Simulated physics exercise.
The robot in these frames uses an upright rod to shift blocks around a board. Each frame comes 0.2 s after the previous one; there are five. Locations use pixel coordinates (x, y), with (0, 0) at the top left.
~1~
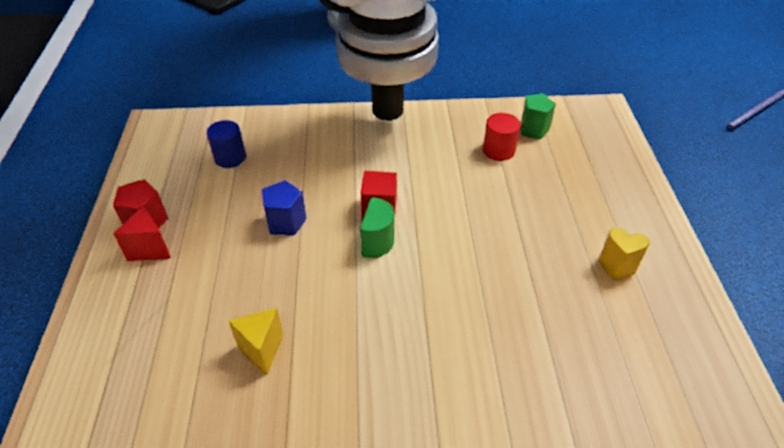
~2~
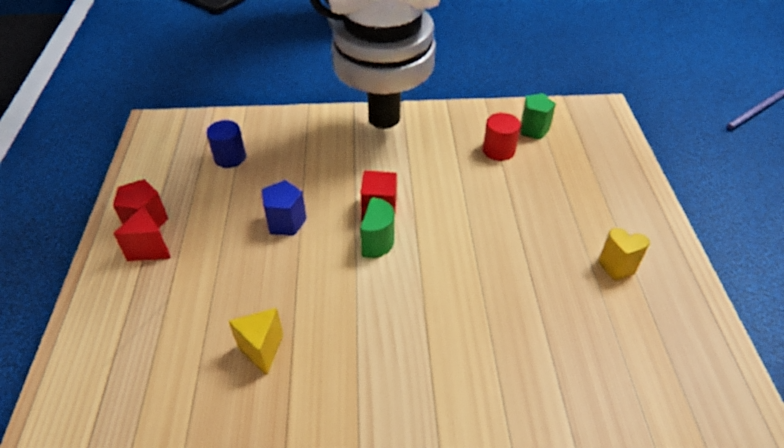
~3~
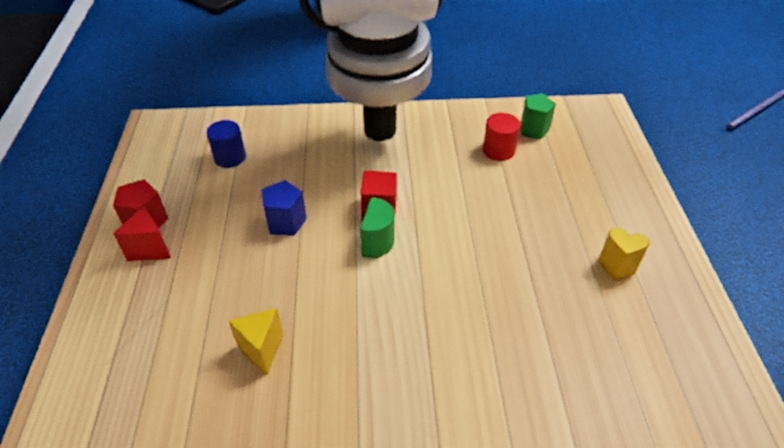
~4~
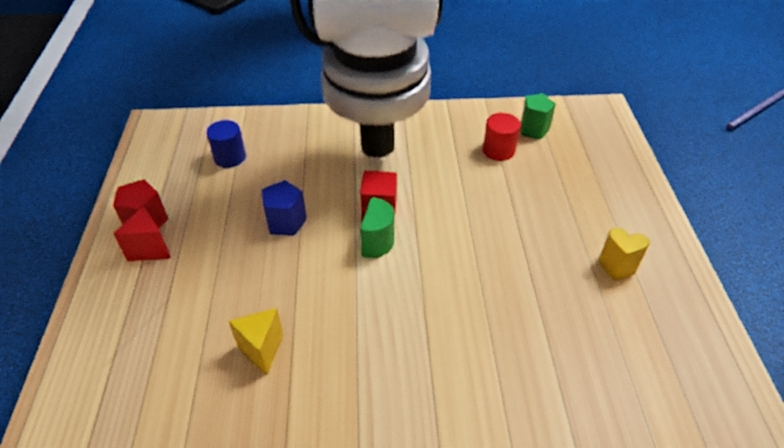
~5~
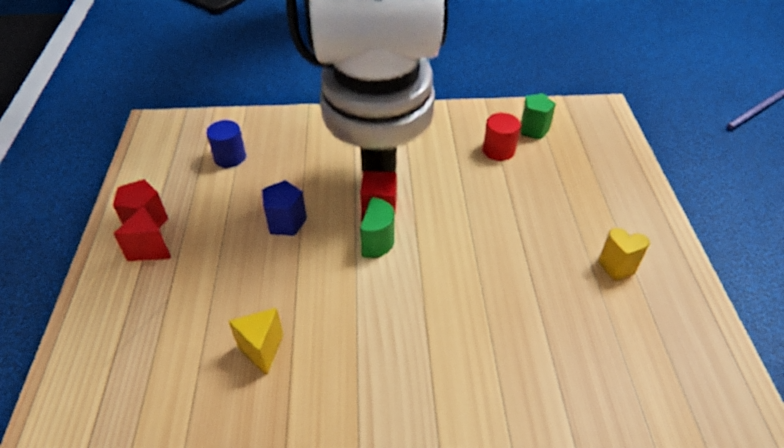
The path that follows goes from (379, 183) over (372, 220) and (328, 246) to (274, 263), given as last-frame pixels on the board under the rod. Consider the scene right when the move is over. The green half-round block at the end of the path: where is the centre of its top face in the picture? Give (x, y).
It is going to be at (384, 265).
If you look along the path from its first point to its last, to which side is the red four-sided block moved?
It gets pushed left.
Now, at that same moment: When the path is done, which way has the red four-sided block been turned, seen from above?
The block turns counter-clockwise.
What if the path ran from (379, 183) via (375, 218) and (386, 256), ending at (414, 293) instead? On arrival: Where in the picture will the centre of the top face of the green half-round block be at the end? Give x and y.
It will likely be found at (390, 337).
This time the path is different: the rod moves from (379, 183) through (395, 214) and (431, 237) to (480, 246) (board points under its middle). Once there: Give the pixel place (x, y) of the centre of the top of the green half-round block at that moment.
I'd say the green half-round block ends with its top centre at (371, 251).
The first path, step by step. One third of the way, rod (371, 208); green half-round block (381, 252), turned 30° anticlockwise; red four-sided block (371, 221).
Two thirds of the way, rod (325, 233); green half-round block (384, 265), turned 45° anticlockwise; red four-sided block (359, 238), turned 35° anticlockwise.
At the end, rod (271, 251); blue five-sided block in place; green half-round block (384, 265), turned 45° anticlockwise; red four-sided block (359, 238), turned 35° anticlockwise.
